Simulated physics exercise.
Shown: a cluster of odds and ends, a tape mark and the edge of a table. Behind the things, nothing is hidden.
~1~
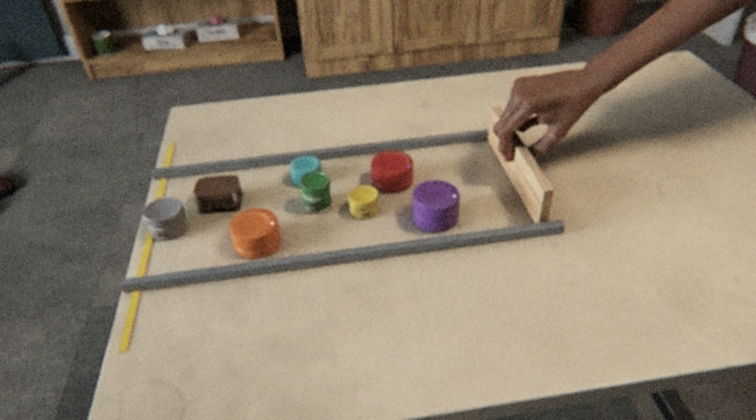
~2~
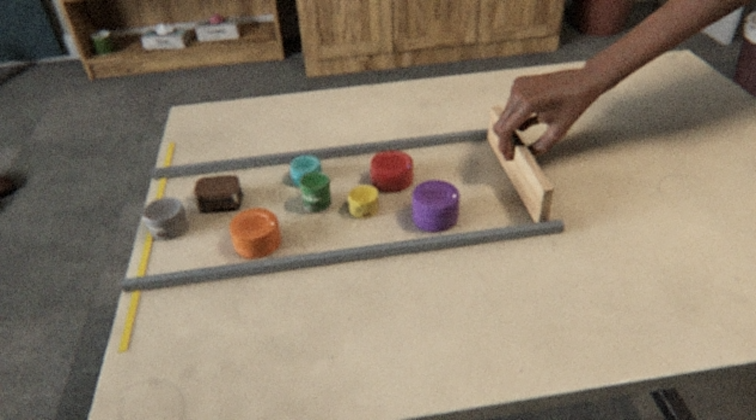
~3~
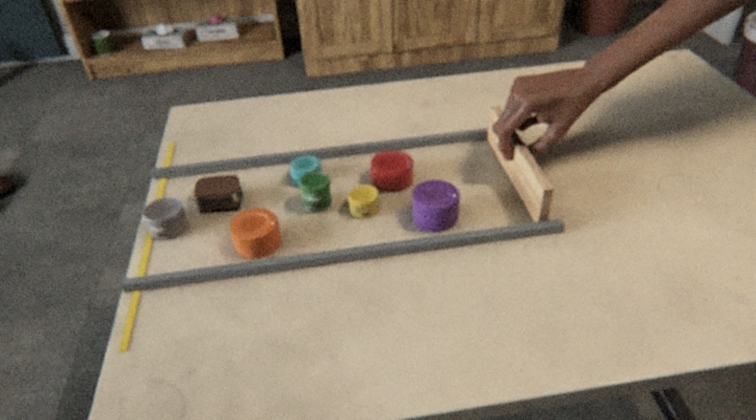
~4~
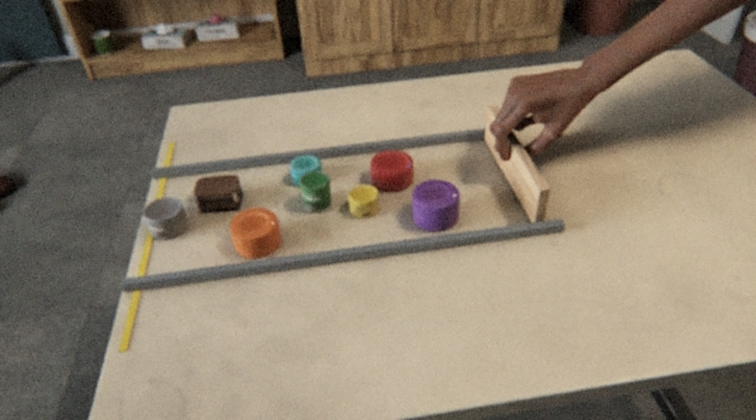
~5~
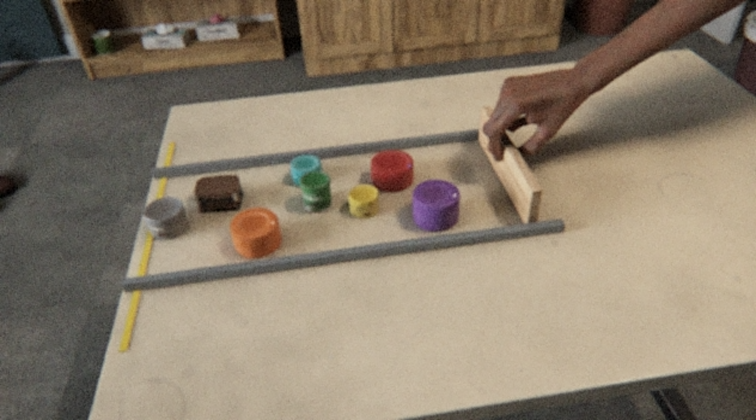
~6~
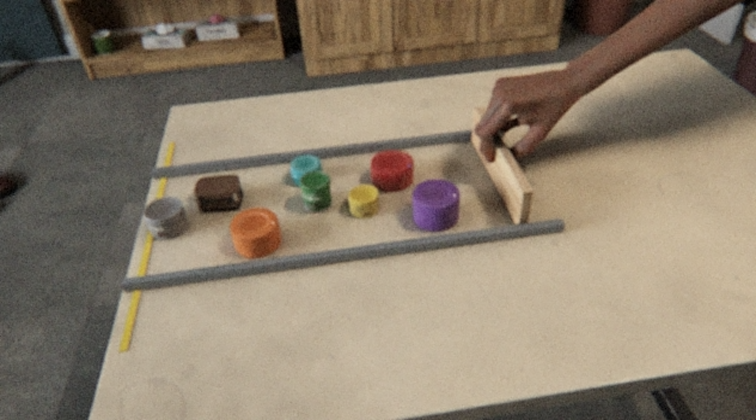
A hand slides a wooden board slightly left between two rails toward colourful, motionless tubs.
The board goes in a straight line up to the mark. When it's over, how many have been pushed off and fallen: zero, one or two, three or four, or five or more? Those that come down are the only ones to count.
By the end, five or more have fallen.
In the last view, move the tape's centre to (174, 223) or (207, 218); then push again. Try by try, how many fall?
Well, you'd get 4 the first time and 1 the second time.
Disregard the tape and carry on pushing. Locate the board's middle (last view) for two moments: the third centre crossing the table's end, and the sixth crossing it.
The first puts it near (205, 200), the next near (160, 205).
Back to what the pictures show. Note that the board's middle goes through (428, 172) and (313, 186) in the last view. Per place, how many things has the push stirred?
First 1, then 6.
Early on, none off yet; grey tub at rest near (167, 218); brown case at rest near (219, 194); orange lid at rest near (256, 233).
A while later, none off yet; grey tub at rest near (167, 218); brown case travelled a little near (197, 196); orange lid travelled about its own width near (189, 243).
Finally, the number that fall off is five or more; lost, purple lid, red lid, yellow tub, green tin, turquoise lid, orange lid, brown case and grey tub.
